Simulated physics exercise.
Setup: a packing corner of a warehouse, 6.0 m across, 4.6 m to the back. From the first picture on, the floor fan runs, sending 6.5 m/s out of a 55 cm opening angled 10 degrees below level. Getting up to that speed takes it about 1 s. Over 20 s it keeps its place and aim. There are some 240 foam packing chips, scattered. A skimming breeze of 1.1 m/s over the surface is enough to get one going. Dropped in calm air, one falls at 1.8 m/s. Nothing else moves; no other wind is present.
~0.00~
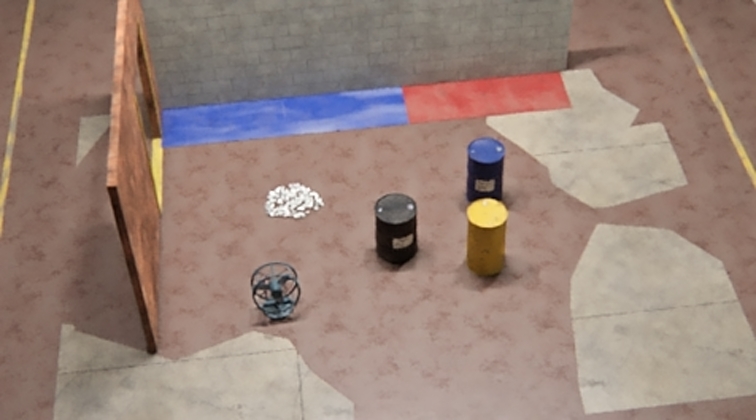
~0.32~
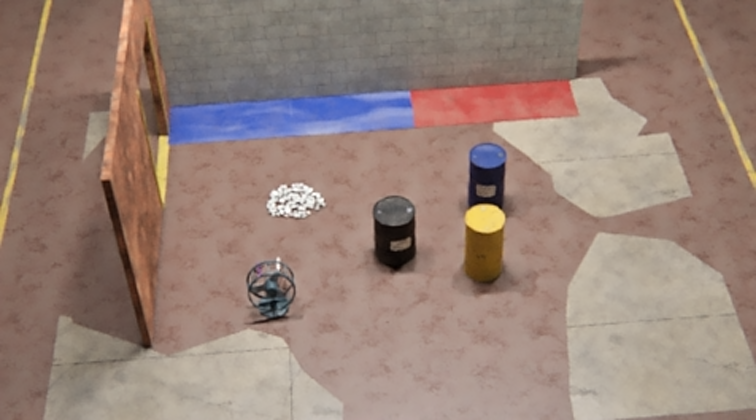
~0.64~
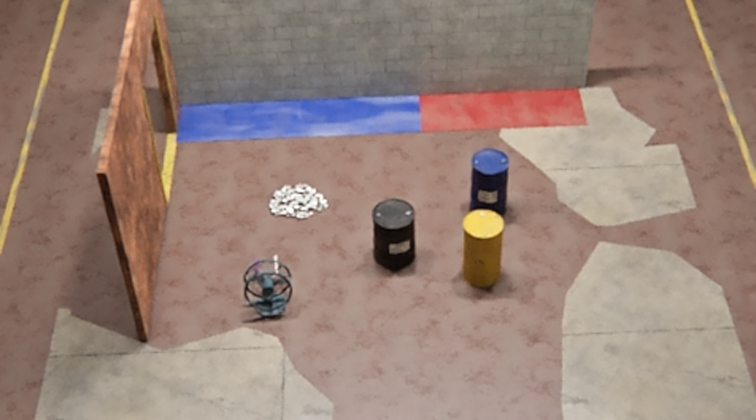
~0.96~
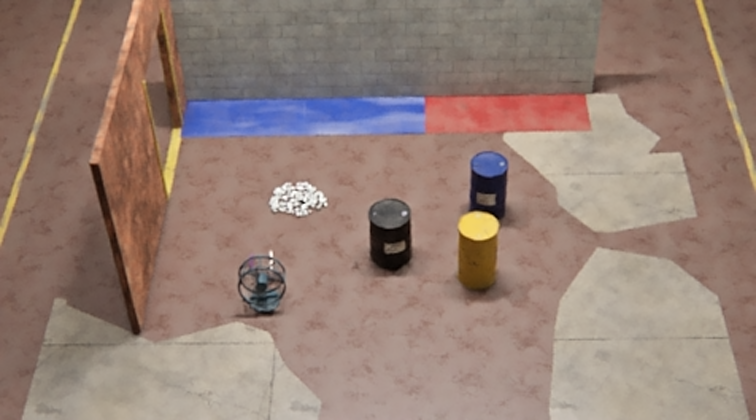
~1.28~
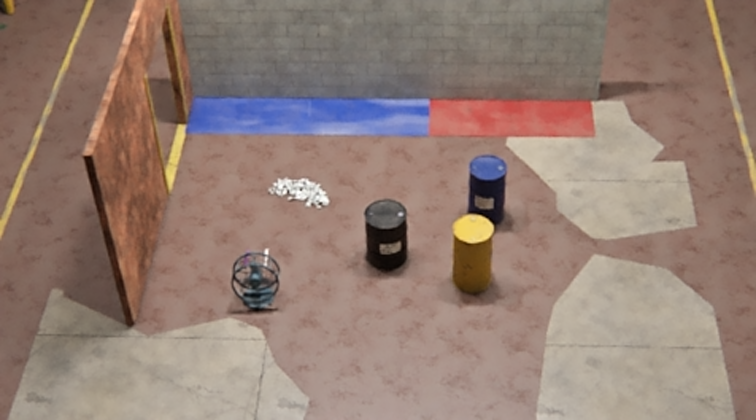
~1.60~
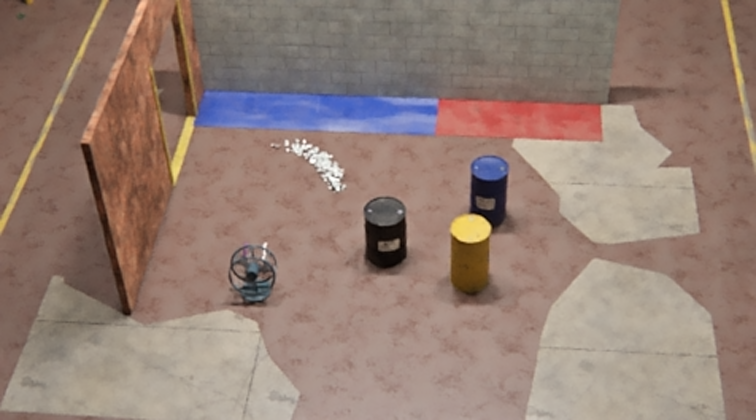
White foam chips lie still in a pile beyond a small floor fan and three barrels, then shift and spread into a curved band, moving back toward the blue floor strip by the wall as the view drifts slightly.
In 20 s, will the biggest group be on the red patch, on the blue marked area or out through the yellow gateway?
The biggest group is at the red one.
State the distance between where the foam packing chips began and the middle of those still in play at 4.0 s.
I'd put it at close to 3.2 m.
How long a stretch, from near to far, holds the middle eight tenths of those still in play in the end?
I'd put it at around 0.4 m.
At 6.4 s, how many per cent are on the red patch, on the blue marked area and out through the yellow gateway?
Roughly 90 % red, 10 % blue and 1 % yellow.
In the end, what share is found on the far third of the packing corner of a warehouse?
Roughly 60 %.
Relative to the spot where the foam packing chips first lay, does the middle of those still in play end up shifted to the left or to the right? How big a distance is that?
Direction to the right-hand side, distance about 3.8 m.
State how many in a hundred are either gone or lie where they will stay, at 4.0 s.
My guess would be around 0 %.
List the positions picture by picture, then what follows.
The middle of the foam packing chips is near (292, 202), none has stirred yet and the mouth of the floor fan is at (275, 288), in the first picture.
The middle of the foam packing chips is near (296, 202), none has stirred yet, the yellow gateway is centred on (166, 170), the blue marked area is centred on (291, 117) and the red patch is centred on (493, 103), in the second picture.
The middle of the foam packing chips is near (299, 202), none has stirred yet, the top of a barrel is at (394, 213) and the top of a barrel is at (490, 161), in the third picture.
The middle of the foam packing chips is near (298, 200) and none has stirred yet, in the fourth picture.
The middle of the foam packing chips is near (304, 191), the farthest in sight from the floor fan is at (307, 180) and about 60 % have left their places, in the fifth picture.
The middle of the foam packing chips is near (324, 166), the farthest in sight from the floor fan is at (297, 141) and all have left their places, in the sixth picture.
After 4.0 s, 0 % are out through the yellow gateway, 27 % on the blue marked area and 69 % on the red patch; the middle of those still in play is near (481, 101); 0 % have settled or left.
After 6.4 s, 1 % are out through the yellow gateway, 12 % on the blue marked area and 87 % on the red patch; the middle of those still in play is near (517, 106); 2 % have settled or left.
After 11.0 s, 1 % are out through the yellow gateway, 4 % on the blue marked area and 80 % on the red patch; the middle of those still in play is near (540, 106); 6 % have settled or left.
After 20.0 s, at the end, 1 % are out through the yellow gateway, 1 % on the blue marked area and 55 % on the red patch; the middle of those still in play is near (571, 109).
